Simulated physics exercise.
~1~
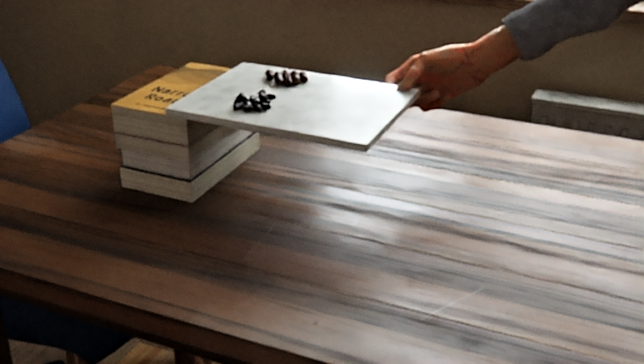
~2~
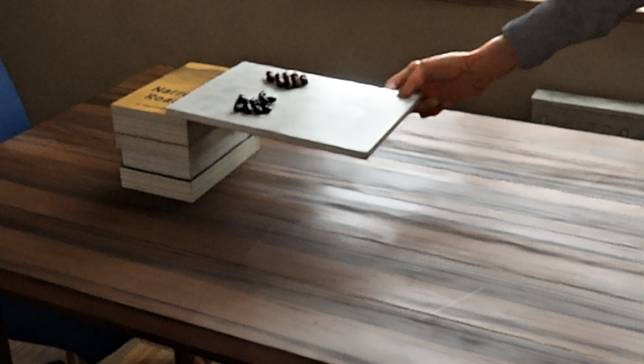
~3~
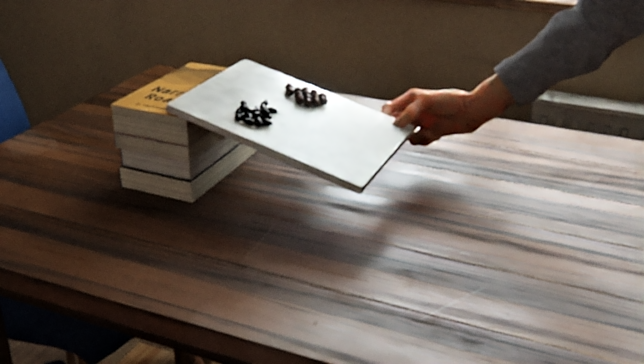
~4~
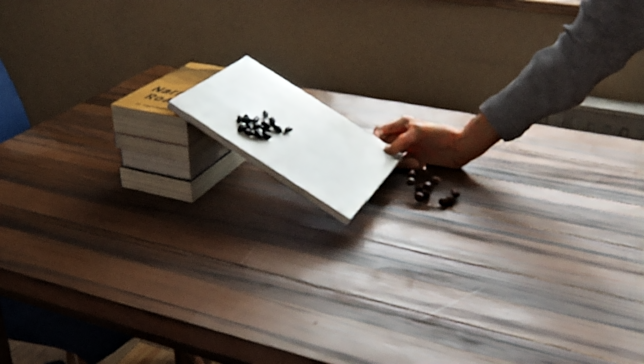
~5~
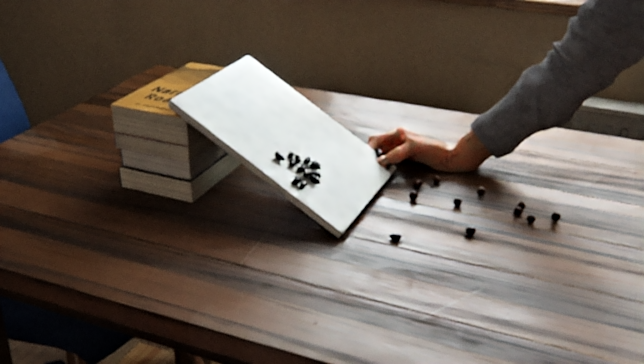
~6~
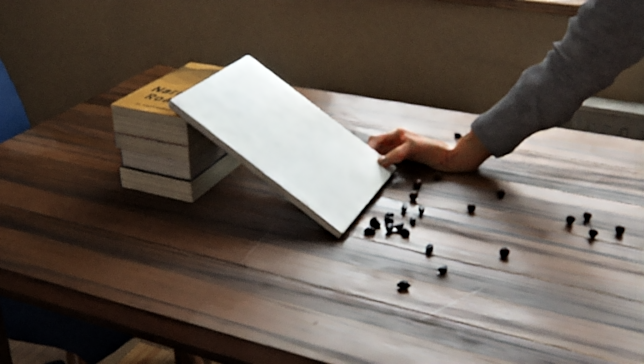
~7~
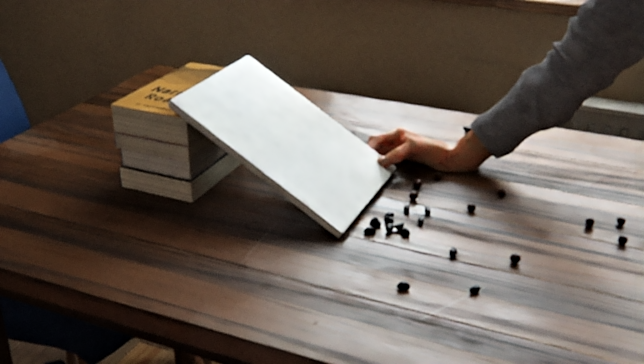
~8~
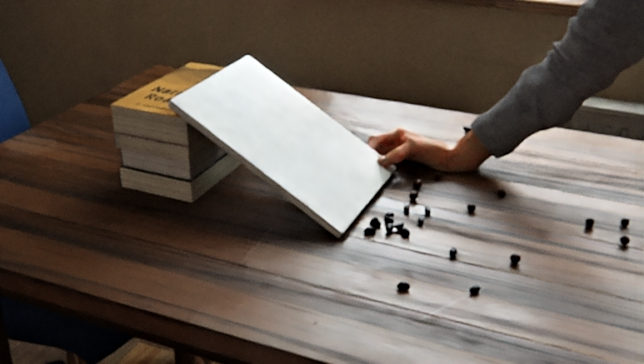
Hand lowering one end of a white board propped on books, two clusters of small dark pieces spilling across a wooden table.
